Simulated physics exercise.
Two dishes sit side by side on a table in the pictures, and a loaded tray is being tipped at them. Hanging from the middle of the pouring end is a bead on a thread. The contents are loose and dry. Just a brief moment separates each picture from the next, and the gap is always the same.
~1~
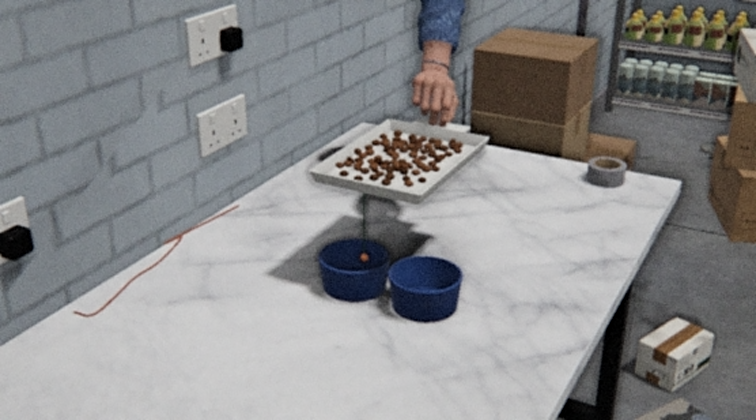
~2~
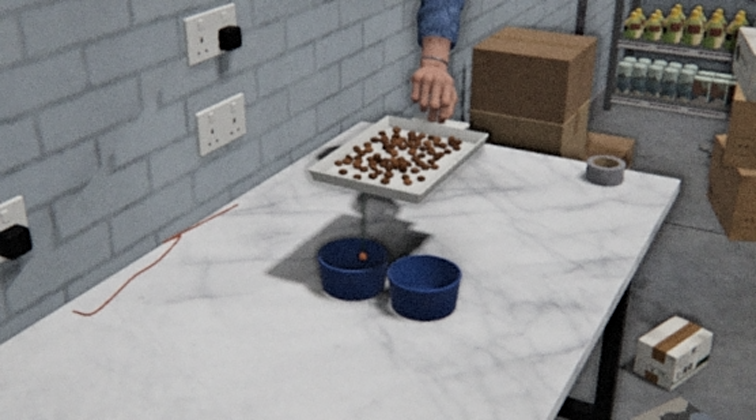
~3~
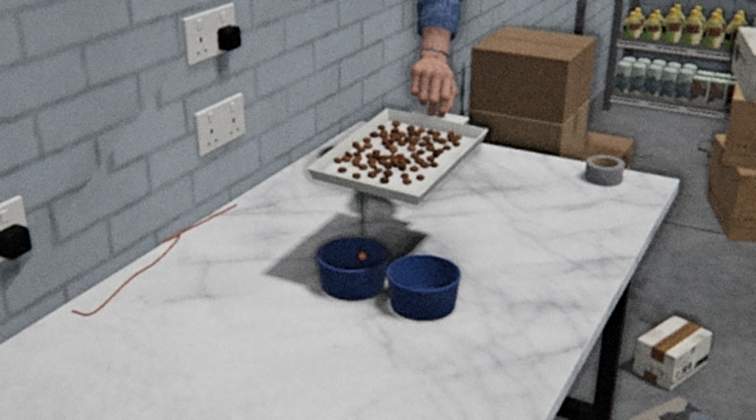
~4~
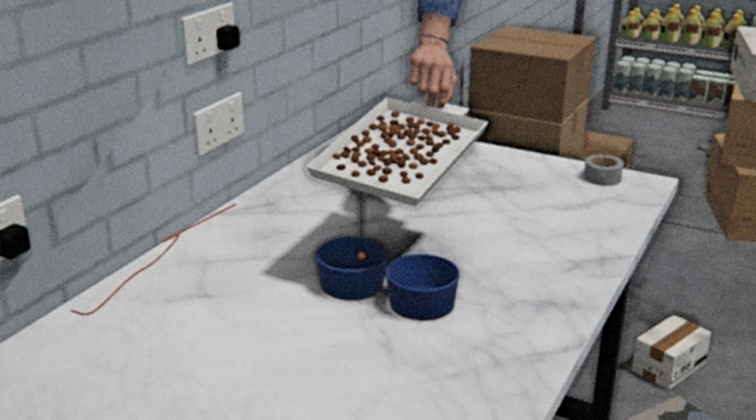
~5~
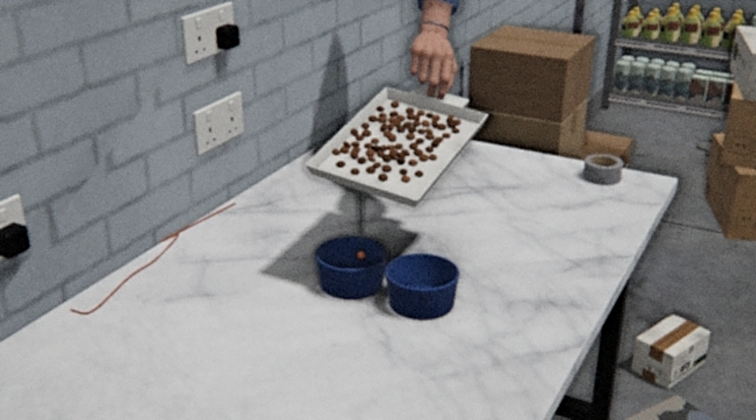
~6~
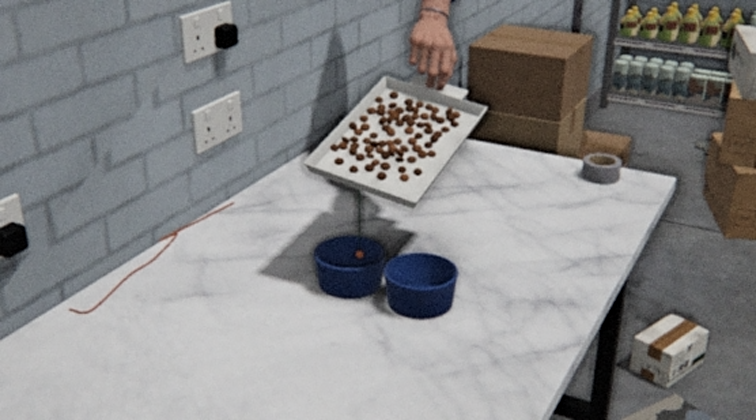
A hand gradually tilts a white tray of brown kibble above two blue dishes.
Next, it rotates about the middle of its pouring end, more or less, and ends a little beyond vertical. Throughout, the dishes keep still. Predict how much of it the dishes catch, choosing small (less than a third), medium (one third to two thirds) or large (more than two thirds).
The catch is medium, between one third and two thirds.
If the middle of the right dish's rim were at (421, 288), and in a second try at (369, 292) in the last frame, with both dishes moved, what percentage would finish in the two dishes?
Close to 90 in a hundred, then close to 40 in a hundred.
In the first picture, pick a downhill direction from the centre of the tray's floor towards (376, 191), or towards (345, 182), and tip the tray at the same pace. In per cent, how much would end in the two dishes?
Shares: About 0 in a hundred, then about 10 in a hundred.
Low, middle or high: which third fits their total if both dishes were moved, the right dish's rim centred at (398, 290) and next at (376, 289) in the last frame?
Earlier place: Beyond two thirds. Later place: One to two thirds.
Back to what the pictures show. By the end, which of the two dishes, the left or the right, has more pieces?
That would be the right-hand one.
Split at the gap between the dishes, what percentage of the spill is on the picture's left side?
Close to 80 per cent of the spill, I think.
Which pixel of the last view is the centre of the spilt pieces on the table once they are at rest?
About (352, 340) in the last picture.
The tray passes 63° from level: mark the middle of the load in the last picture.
Look around (403, 192) in the last picture.
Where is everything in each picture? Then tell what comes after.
Corners of the pouring end at (315, 170) and (419, 192), level; middle of the load at (395, 156), bits of dog kibble; left dish at (337, 283); right dish at (409, 303); bead on its thread at (364, 258), in the first frame.
Corners of the pouring end at (314, 169) and (418, 192), level; middle of the load at (394, 153), in the second frame.
Corners of the pouring end at (313, 167) and (417, 193), tipped barely, lowest at the right corner; middle of the load at (393, 150), in the third frame.
Corners of the pouring end at (312, 166) and (416, 195), tipped a little, lowest at the right corner; middle of the load at (392, 144), in the fourth frame.
Corners of the pouring end at (311, 164) and (415, 197), tipped a little, lowest at the right corner; middle of the load at (392, 138), in the fifth frame.
Corners of the pouring end at (309, 162) and (414, 198), tipped clearly, lowest at the right corner; middle of the load at (391, 132); left dish at (333, 280); right dish at (405, 300), in the sixth frame.
Soon, tray tipped steeply; most on the tray; a small part in the air.
A while on, tray tipped past a quarter turn; a small part on the tray; about a third in the right dish; about half outside both; a small part in the air.
Towards the end, tray tipped past a quarter turn; about half in the right dish; about half outside both.
Finally, tray tipped past a quarter turn; about half in the right dish; none in the left dish; about half outside both.
